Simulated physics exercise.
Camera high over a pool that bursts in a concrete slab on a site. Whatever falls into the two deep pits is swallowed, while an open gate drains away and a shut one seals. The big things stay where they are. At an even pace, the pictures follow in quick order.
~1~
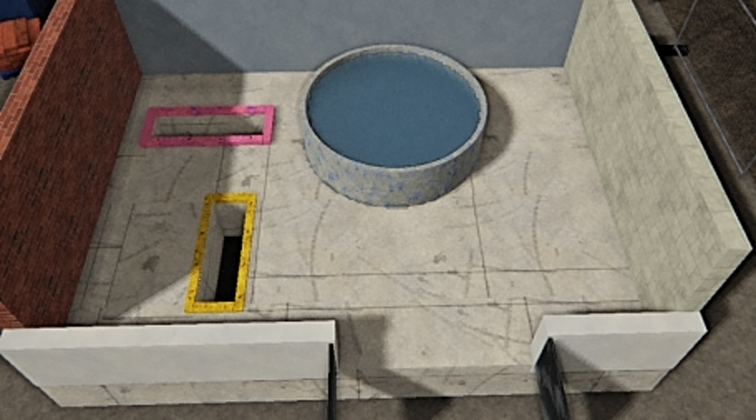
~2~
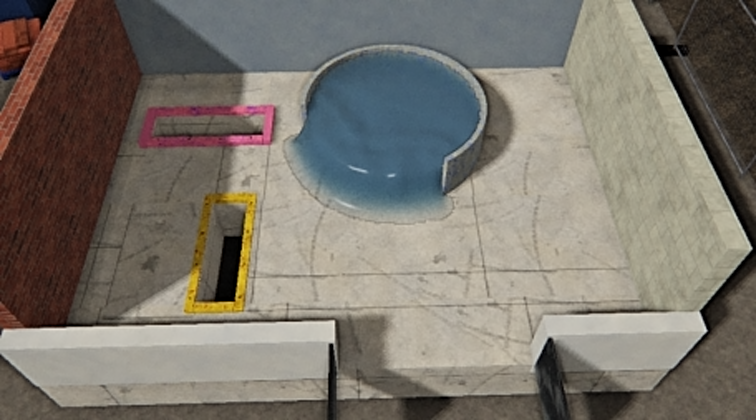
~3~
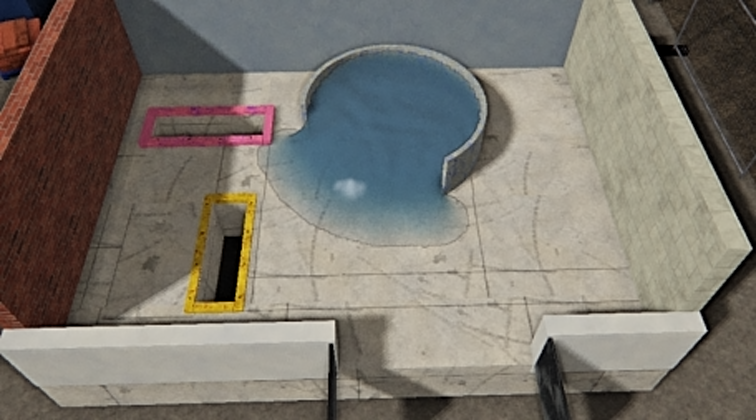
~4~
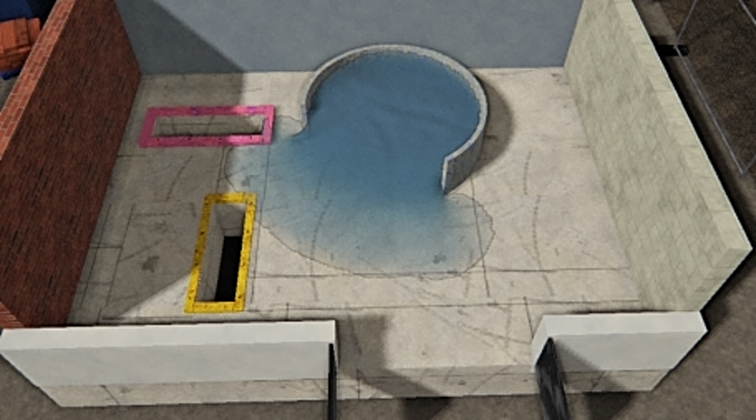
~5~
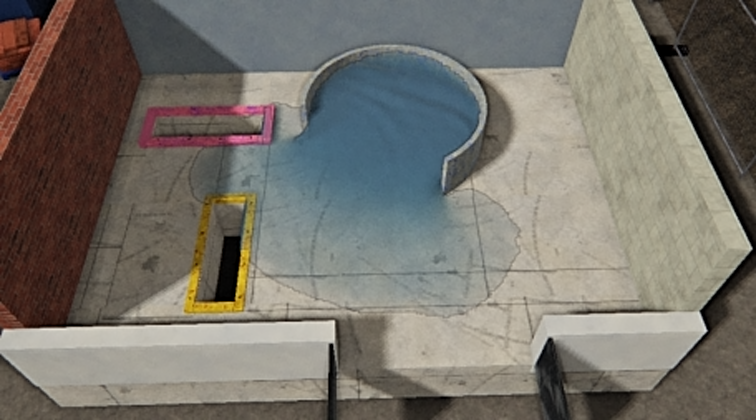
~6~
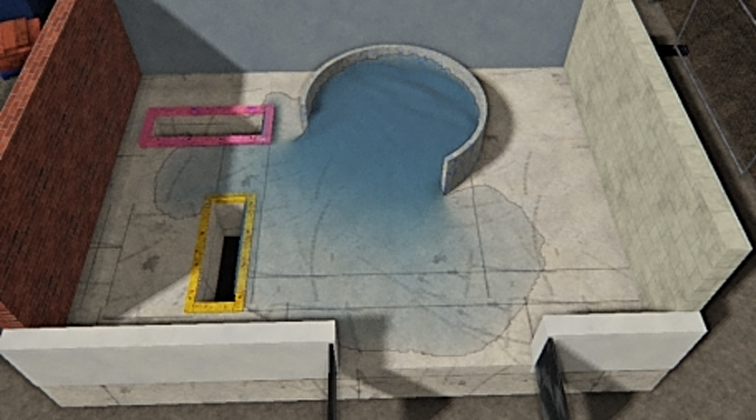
The clip opens on a high view of a round, water-filled pool standing whole on a walled concrete slab, near pink-edged and yellow-edged openings. The pool's front wall gives way and blue water pours through the gap, then spreads steadily forward and sideways across the slab, reaching around the yellow-edged opening.
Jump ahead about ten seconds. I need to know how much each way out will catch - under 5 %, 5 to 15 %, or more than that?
My prediction: Gate: Past fifteen per cent; yellow pit: Past fifteen per cent; pink pit: Beneath five per cent.
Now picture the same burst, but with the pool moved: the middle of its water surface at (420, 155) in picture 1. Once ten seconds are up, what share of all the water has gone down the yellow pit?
So the yellow pit gets 20 in a hundred.
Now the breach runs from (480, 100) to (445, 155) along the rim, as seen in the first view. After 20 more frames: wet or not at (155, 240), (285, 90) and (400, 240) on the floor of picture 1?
Result, in sequence: Untouched by the flood; untouched by the flood; inundated.
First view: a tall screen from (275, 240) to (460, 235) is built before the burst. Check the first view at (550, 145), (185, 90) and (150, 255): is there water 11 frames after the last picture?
Taken in turn, the three points are soaked, unsoaked and unsoaked.
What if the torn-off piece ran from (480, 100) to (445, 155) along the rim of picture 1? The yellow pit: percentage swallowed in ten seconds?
Yellow takes 6 in a hundred.
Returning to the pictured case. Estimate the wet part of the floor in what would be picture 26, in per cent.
Some 65 per cent.
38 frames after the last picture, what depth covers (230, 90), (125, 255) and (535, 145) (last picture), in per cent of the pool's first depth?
Estimate: 4, 12, 2 %.
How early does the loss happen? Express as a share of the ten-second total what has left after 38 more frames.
I'd put it near 85 in a hundred.
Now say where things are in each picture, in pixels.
The first picture shows the round tank at (393, 106) is whole and still.
In the second picture, water pours out at (351, 184) and has run to (296, 138).
In the third picture, water pours out at (351, 186) and has run to (272, 138).
In the fourth picture, the front is at (486, 232), out from the gap at (351, 188).
In the fifth picture, water pours out at (351, 189) and has run to (512, 250).
In the sixth picture, water pours out at (351, 189) and has run to (167, 169).
A moment on, water covers 50 % of the floor; the gate 4 %, the yellow pit 6 %, the pink pit 0 %.
Next, water covers 55 % of the floor; the gate 11 %, the yellow pit 12 %, the pink pit 0 %.
Then, water covers 65 % of the floor; the gate 20 %, the yellow pit 19 %, the pink pit 0 %.
Later, water covers 65 % of the floor; the gate 28 %, the yellow pit 27 %, the pink pit 1 %.
In the end, water covers 80 % of the floor; the gate 35 %, the yellow pit 29 %, the pink pit 1 %.
